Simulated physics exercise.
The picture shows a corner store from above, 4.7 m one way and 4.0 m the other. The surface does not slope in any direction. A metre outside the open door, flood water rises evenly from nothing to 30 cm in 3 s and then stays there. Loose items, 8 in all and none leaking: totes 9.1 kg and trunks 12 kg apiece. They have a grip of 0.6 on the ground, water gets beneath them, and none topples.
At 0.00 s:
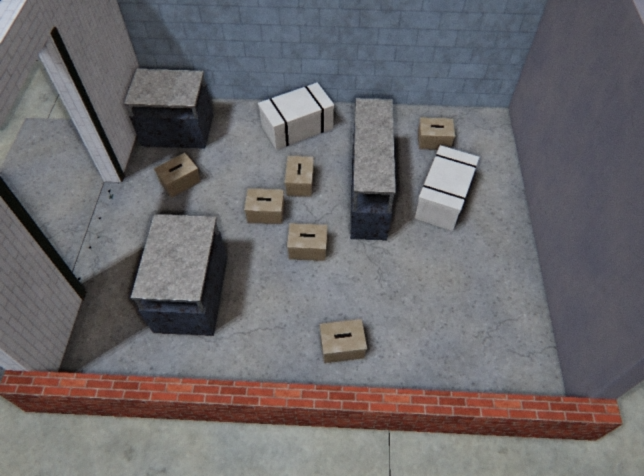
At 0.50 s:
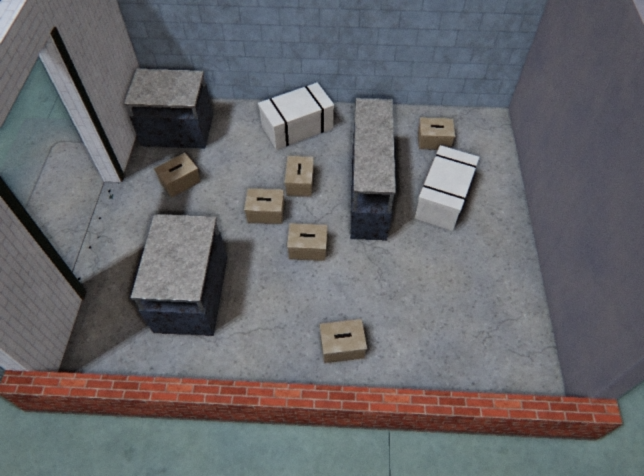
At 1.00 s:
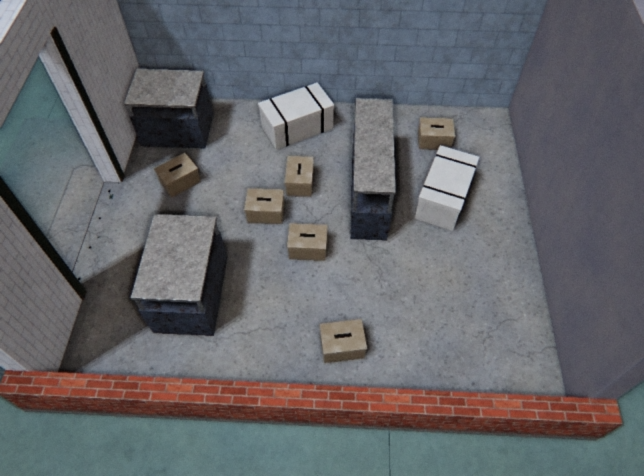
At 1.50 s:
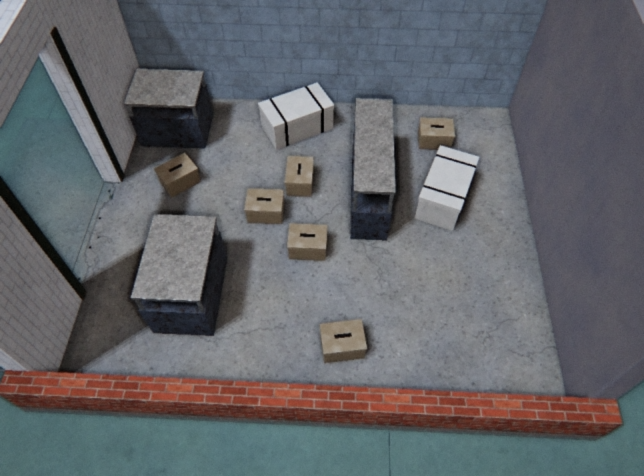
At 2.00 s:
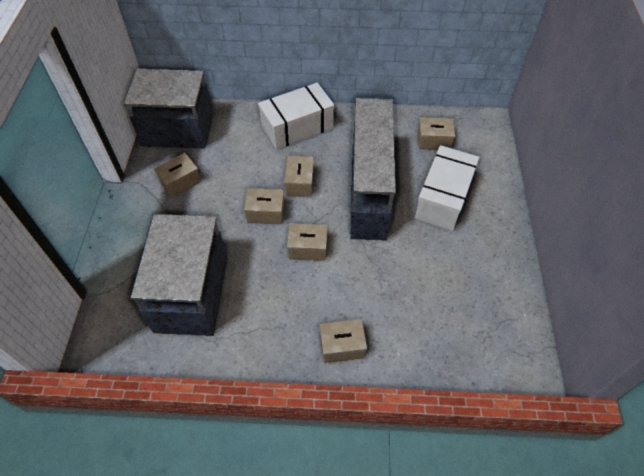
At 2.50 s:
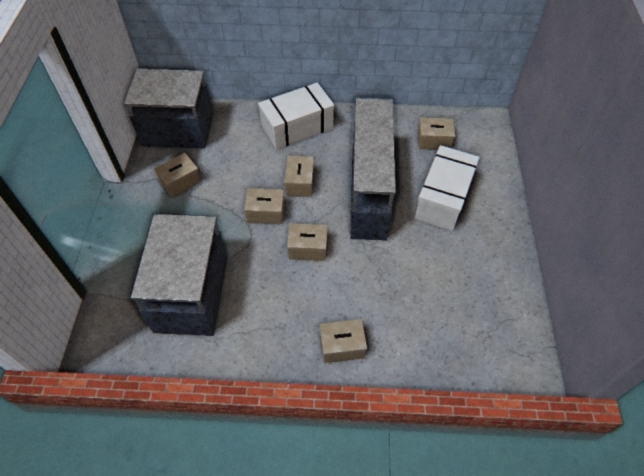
In a small walled store seen from above, greenish water spread over the ground outside and then crept in through the open doorway on the left, while the boxes and crates stayed put.
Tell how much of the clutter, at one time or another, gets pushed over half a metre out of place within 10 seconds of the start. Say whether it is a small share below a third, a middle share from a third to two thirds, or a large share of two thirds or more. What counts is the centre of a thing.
A large share, two thirds or more.
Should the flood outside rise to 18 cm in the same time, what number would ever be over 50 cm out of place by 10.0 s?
The answer would then be 5.
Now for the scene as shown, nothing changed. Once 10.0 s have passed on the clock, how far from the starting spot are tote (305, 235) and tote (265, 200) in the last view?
200 cm, 150 cm.
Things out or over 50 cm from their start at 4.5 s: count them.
By that point, 4.
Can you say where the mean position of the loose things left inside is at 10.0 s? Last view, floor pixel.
Near (384, 220).
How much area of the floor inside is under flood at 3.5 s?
Flooded: Near 5.0 m2.
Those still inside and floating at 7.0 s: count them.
Count: 5.
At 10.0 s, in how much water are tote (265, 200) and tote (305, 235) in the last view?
Close to 16 and 19 centimetres.
After 3.5 s 0 of 8 are over 50 cm from their spots; 0 afloat.
After 4.5 s 4 of 8 are over 50 cm from their spots; 2 afloat.
After 7.0 s 5 of 8 are over 50 cm from their spots; 5 afloat.
After 10.0 s 8 of 8 are over 50 cm from their spots, and 8 have been at some point; 8 afloat.
